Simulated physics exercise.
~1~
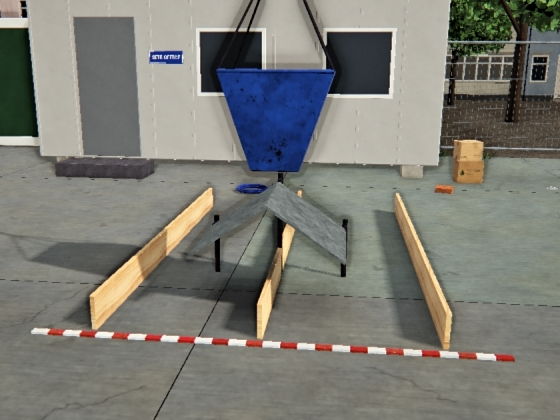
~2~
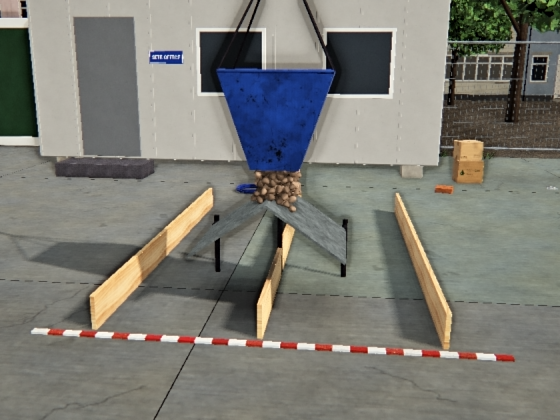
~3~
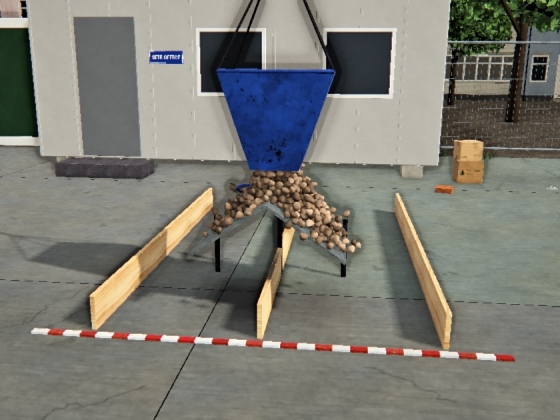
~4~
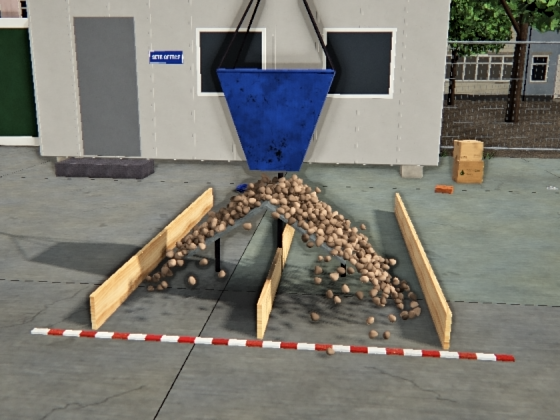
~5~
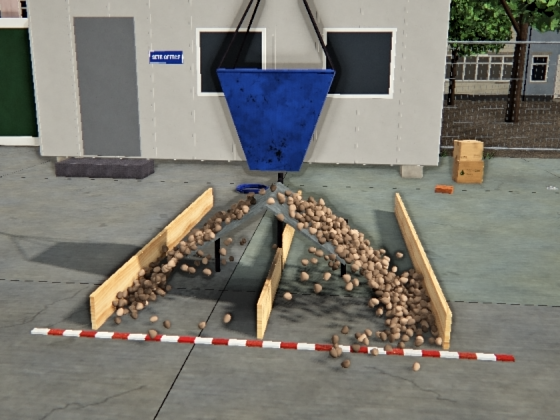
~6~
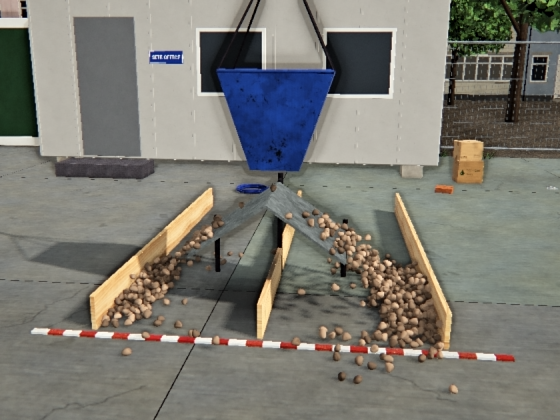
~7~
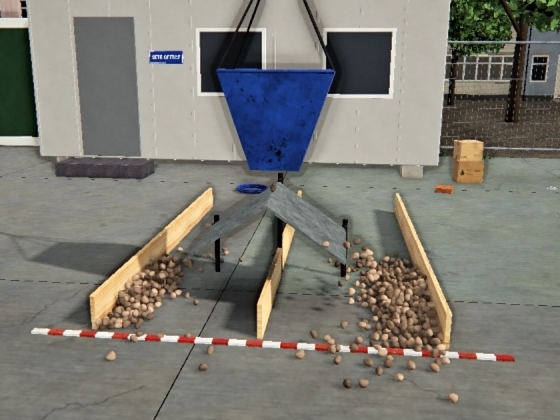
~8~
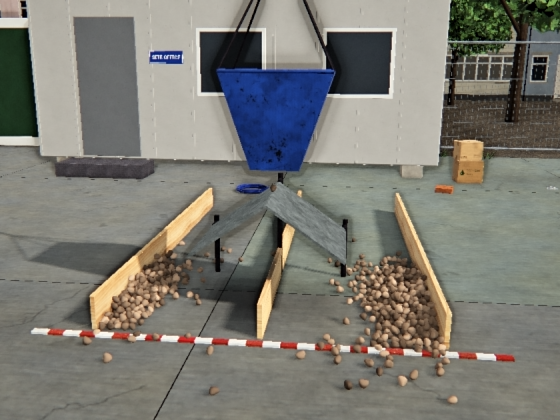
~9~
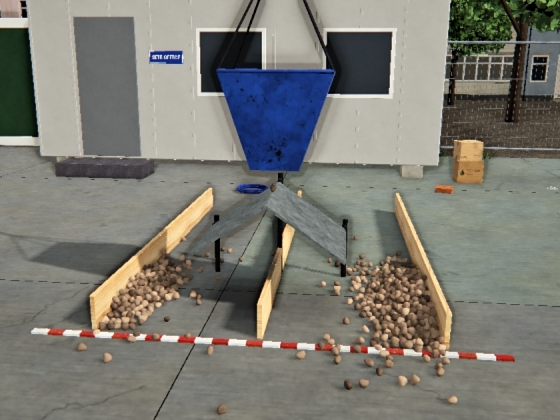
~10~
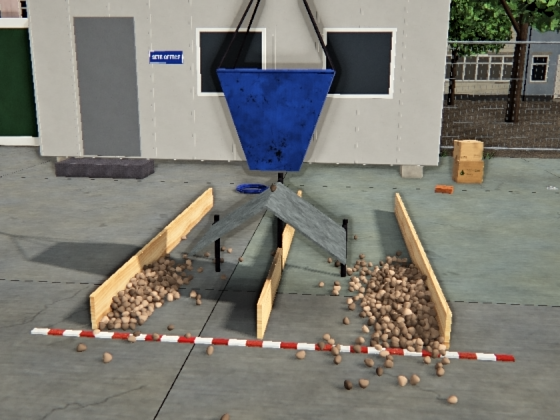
Rounded stones poured from the bottom of a hanging blue skip onto a peaked steel ramp, then slid and tumbled down both sides. They settled between wooden planks, with the larger pile on the right and a few strays beyond the striped staff.
